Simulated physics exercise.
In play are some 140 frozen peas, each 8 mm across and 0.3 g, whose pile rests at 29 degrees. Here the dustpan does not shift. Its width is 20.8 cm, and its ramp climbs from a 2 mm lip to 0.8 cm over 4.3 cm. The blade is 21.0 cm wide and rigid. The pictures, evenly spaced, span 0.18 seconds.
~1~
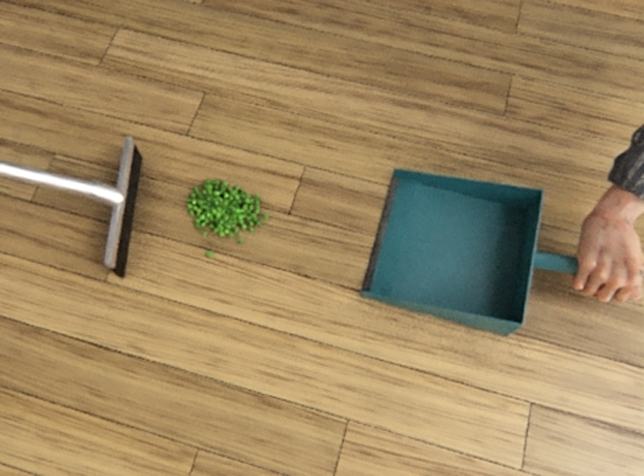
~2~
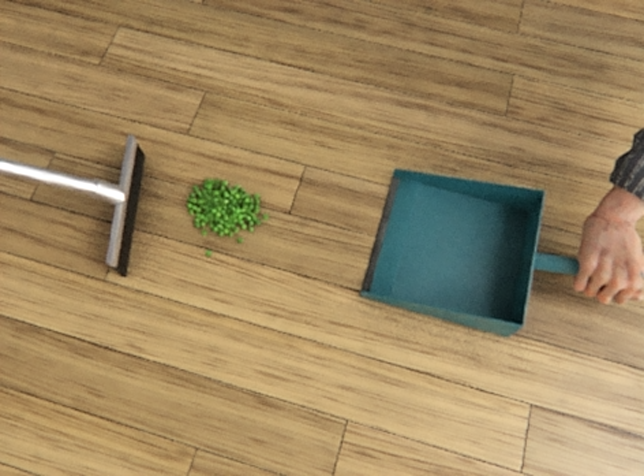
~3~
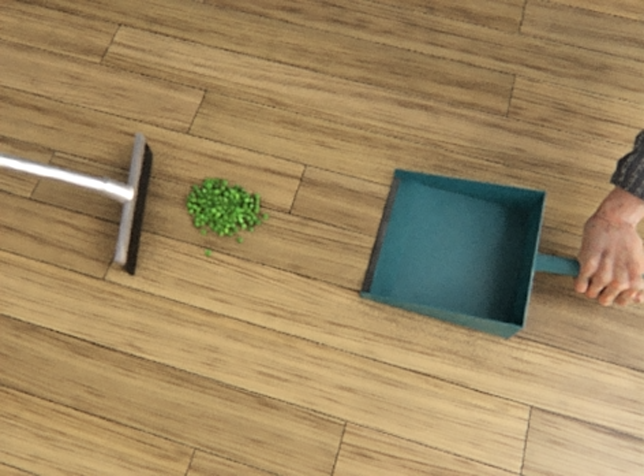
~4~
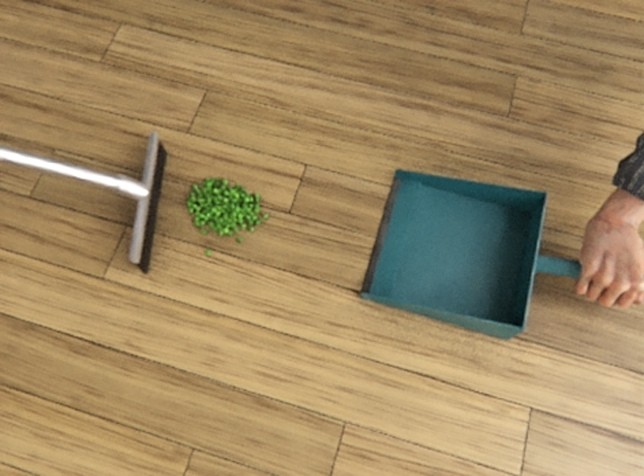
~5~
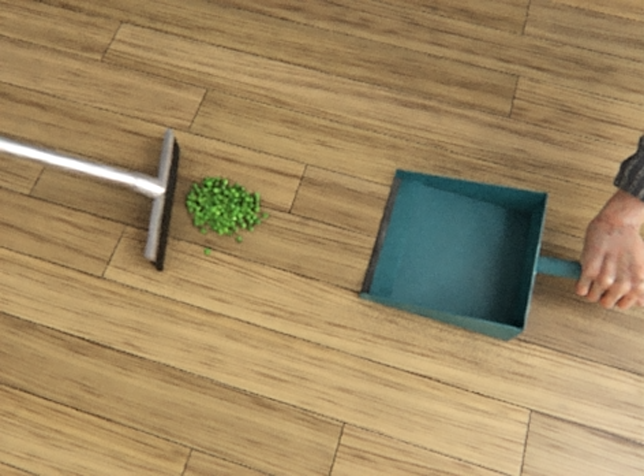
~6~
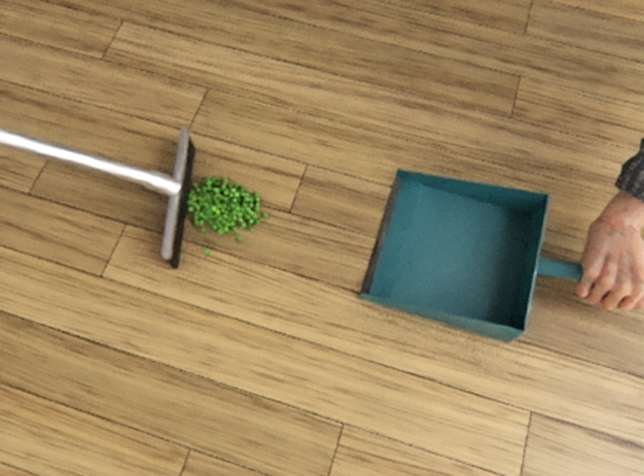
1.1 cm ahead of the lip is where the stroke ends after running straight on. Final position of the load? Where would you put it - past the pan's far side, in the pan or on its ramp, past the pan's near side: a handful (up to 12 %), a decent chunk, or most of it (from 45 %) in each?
I'd say far side: A decent chunk, pan: A decent chunk, near side: A handful.
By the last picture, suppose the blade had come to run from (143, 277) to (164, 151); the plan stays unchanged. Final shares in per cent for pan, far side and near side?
You'd see pan at 0, far at 0 and near at 5.
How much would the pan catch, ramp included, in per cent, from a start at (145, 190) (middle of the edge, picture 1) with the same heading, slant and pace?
Roughly 20 percent would end up there.
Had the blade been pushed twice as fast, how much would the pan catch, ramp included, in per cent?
Then roughly 45 per cent.
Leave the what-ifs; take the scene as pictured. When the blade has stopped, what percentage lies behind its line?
About 5 percent.
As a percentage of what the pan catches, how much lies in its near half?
I'd put it at around 10 per cent.
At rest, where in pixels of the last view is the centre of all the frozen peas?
Centre at rest, approx.: (389, 197) px.
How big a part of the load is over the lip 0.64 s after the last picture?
It's near 25 percent at that moment.
Then, 0.22 s after the last picture, middle of the blade 17 cm from the lip; 0 % over the lip, far side 0 %, near side 0 %.
Then, 0.38 s after the last picture, middle of the blade 8 cm from the lip; 0 % over the lip, far side 10 %, near side 0 %.
Then, 0.64 s after the last picture, middle of the blade 4 cm from the lip; 25 % over the lip, far side 25 %, near side 0 %.
In the end, far side 25 %, pan 20 %, near side 0 %, in front of the lip or behind the blade 50 %.
